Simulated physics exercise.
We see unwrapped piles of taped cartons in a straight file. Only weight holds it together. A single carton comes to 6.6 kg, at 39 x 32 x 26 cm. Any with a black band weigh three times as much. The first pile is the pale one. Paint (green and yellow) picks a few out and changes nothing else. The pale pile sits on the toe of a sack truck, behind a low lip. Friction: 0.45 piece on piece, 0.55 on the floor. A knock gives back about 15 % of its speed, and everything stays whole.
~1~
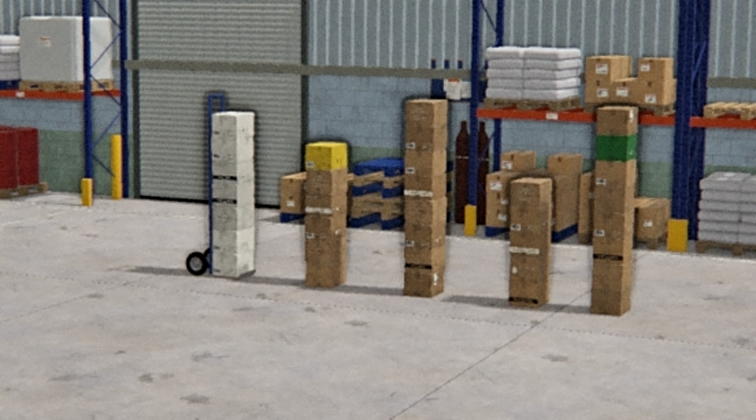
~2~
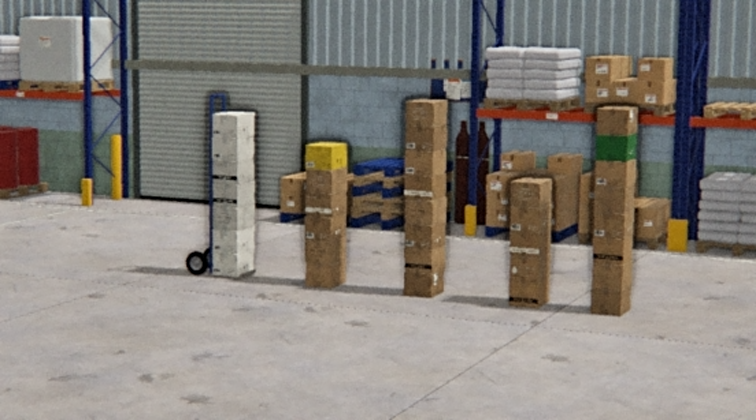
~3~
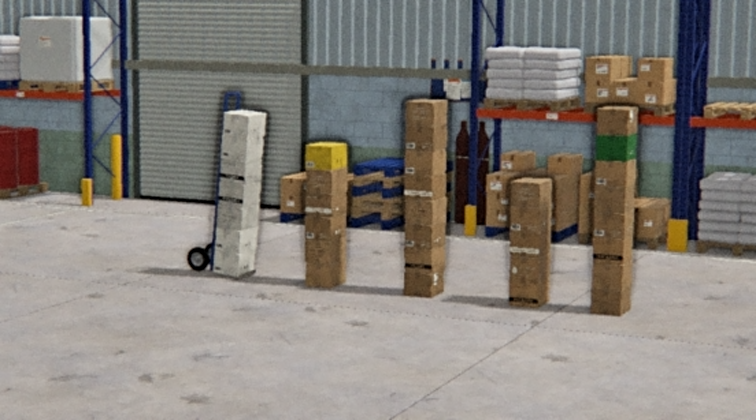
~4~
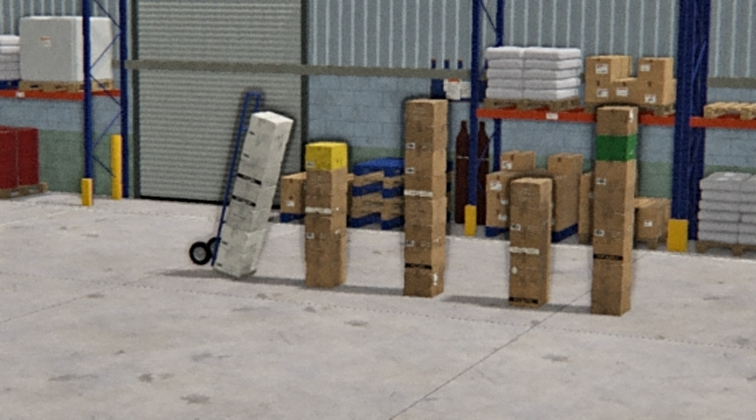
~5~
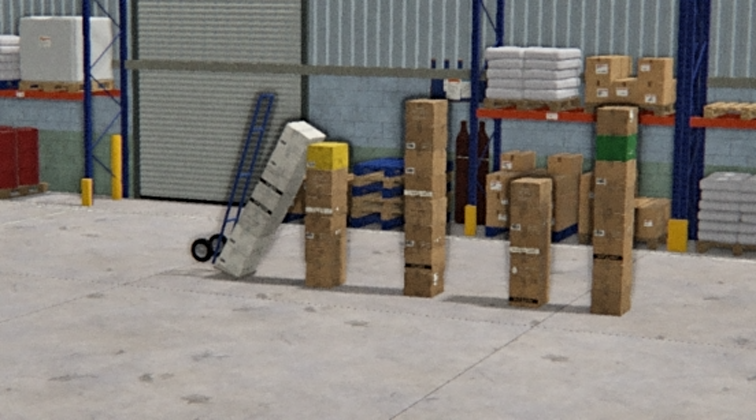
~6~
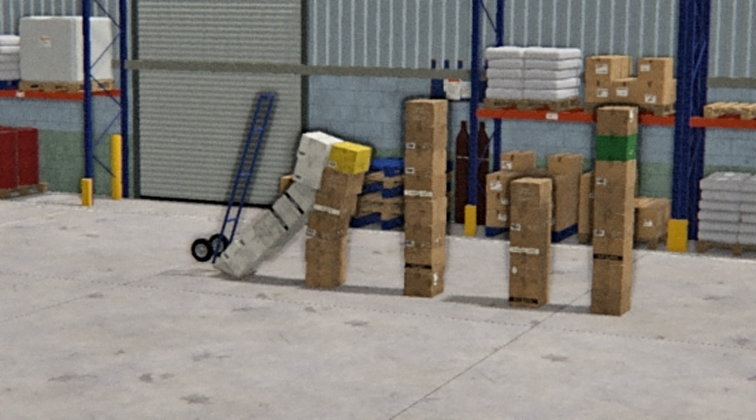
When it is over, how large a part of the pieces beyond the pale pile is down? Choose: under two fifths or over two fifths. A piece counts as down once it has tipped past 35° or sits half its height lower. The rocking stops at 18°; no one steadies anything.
Over two fifths of them.
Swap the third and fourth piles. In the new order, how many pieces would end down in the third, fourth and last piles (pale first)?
In that case third 4, fourth 7, last 7.
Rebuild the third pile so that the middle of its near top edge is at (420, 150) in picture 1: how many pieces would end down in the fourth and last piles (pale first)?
In that case fourth 4, last 8.
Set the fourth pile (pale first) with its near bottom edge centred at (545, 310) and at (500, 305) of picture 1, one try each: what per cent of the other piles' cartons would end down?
First 100, then 90 per cent.
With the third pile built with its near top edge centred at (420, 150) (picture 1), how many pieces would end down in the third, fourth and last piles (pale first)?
Then third 5, fourth 4, last 8.
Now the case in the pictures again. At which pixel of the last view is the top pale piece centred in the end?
At about (327, 225).
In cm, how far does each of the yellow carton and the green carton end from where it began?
Moved: Yellow 210, green 320.
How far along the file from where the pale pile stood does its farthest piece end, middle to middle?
About 180 cm.
Then, 0.34 s past the last view, 7 of the pale pile down; 1 of the 27 other cartons down; yellow carton 24° from how it stood, 13 cm lower.
Then, 1.04 s past the last view, 7 of the pale pile down; 6 of the 27 other cartons down; yellow carton 13° from how it stood, 50 cm lower.
Then, 2.04 s past the last view, 7 of the pale pile down; 17 of the 27 other cartons down; yellow carton 22° from how it stood, 51 cm lower; green carton 18° from how it stood.
Then, 2.82 s past the last view, 7 of the pale pile down; 25 of the 27 other cartons down; green carton upside down; yellow carton 56° from how it stood, 70 cm lower.
In the end, 7 of the pale pile down; 25 of the 27 other cartons down; green carton on its side; yellow carton on its side. That is 93 per cent. From the last view, middles, yellow carton near (485, 256).
